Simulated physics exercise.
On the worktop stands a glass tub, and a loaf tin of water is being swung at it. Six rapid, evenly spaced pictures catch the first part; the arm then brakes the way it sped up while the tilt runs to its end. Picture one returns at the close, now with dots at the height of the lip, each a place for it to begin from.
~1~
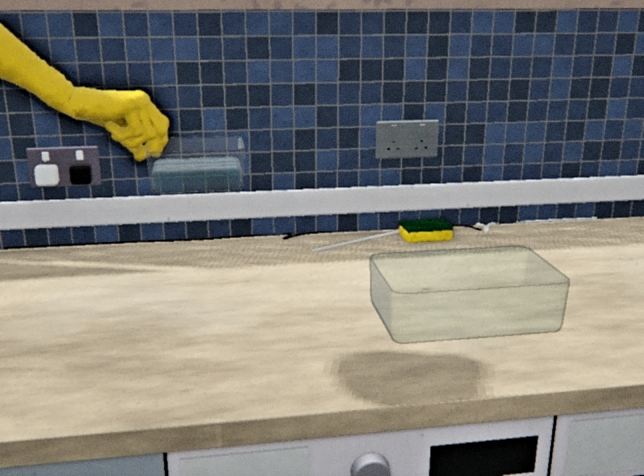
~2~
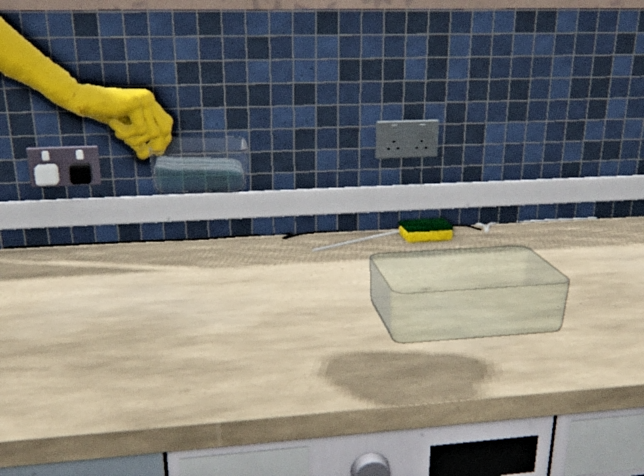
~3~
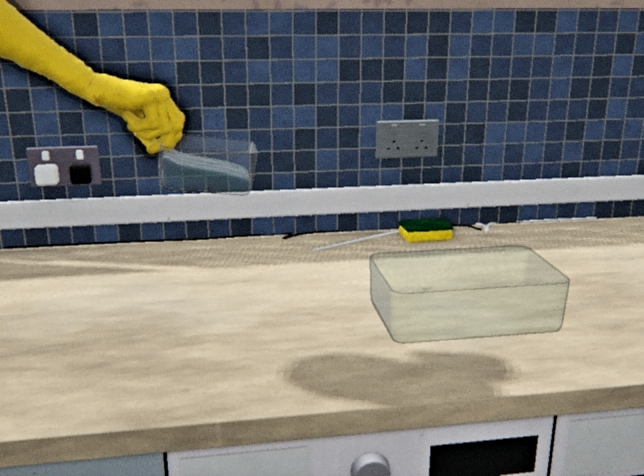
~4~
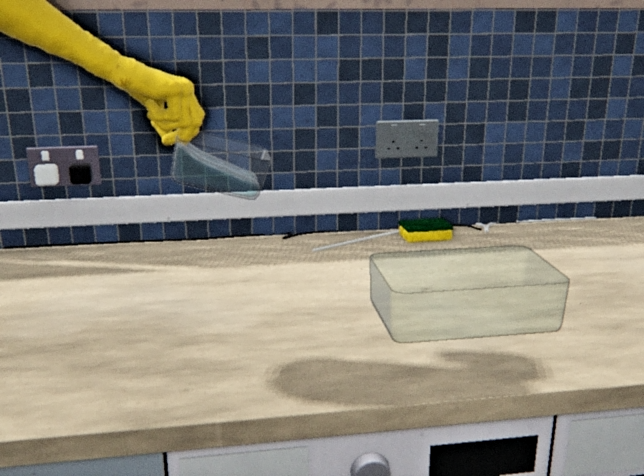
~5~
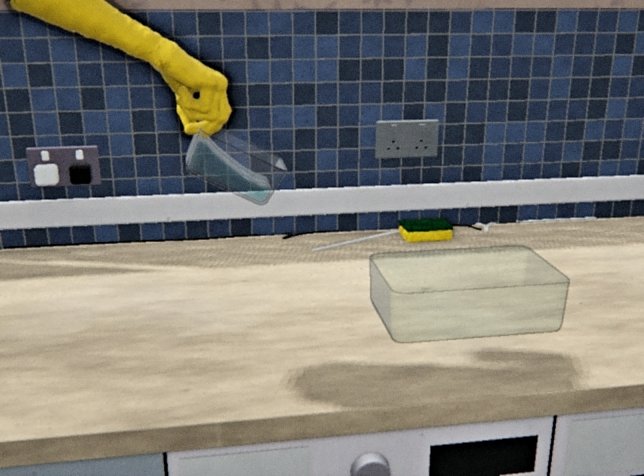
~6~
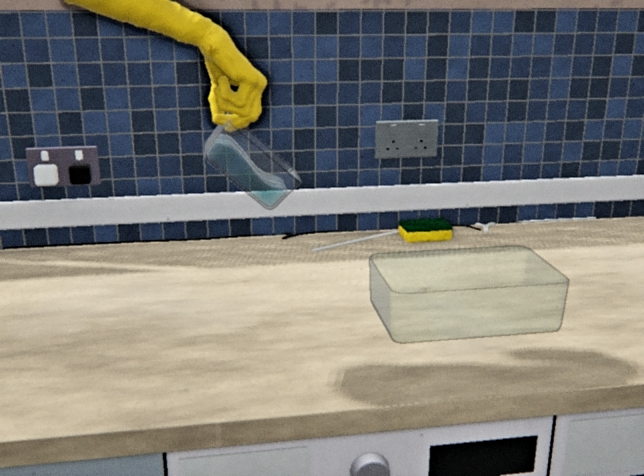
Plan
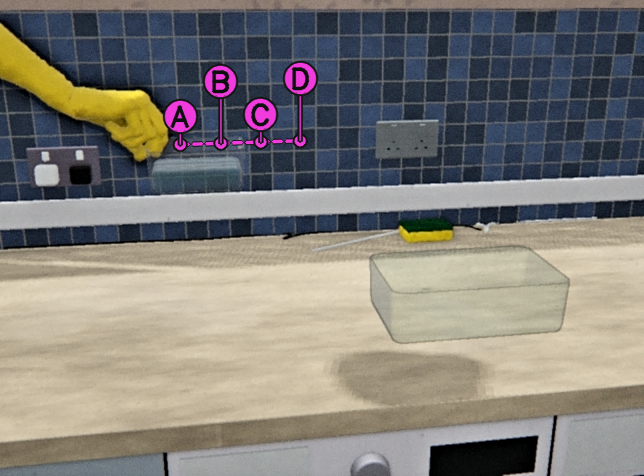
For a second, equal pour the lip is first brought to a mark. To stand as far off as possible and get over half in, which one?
Take B.
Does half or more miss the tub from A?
Yes, it does.
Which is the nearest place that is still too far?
Here it is place A.
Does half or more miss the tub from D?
No, not at all.
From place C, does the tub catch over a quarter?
Yes, it does.
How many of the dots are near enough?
Three of the four.
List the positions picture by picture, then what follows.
Upright, lip at (241, 142); tub from (390, 342) to (561, 329); nothing has left yet, in the first frame.
Upright, lip at (244, 143); nothing has left yet, in the second frame.
Tipped about 7°, lip at (253, 147); nothing has left yet, in the third frame.
Tipped about 16°, lip at (267, 154); nothing has left yet, in the fourth frame.
Tipped about 28°, lip at (283, 163); nothing has left yet, in the fifth frame.
Tipped about 42°, lip at (297, 174); nothing has left yet, in the sixth frame.
On the marked copy, A at (180, 144); B at (220, 143); C at (260, 142); D at (300, 140).
For place A, about 25 % lands in the tub, 71 % falls short and 4 % goes beside or beyond.
For place B, about 74 % lands in the tub, 19 % falls short and 6 % goes beside or beyond.
For place C, about 75 % lands in the tub, 13 % falls short and 13 % goes beside or beyond.
For place D, about 80 % lands in the tub, 4 % falls short and 16 % goes beside or beyond.
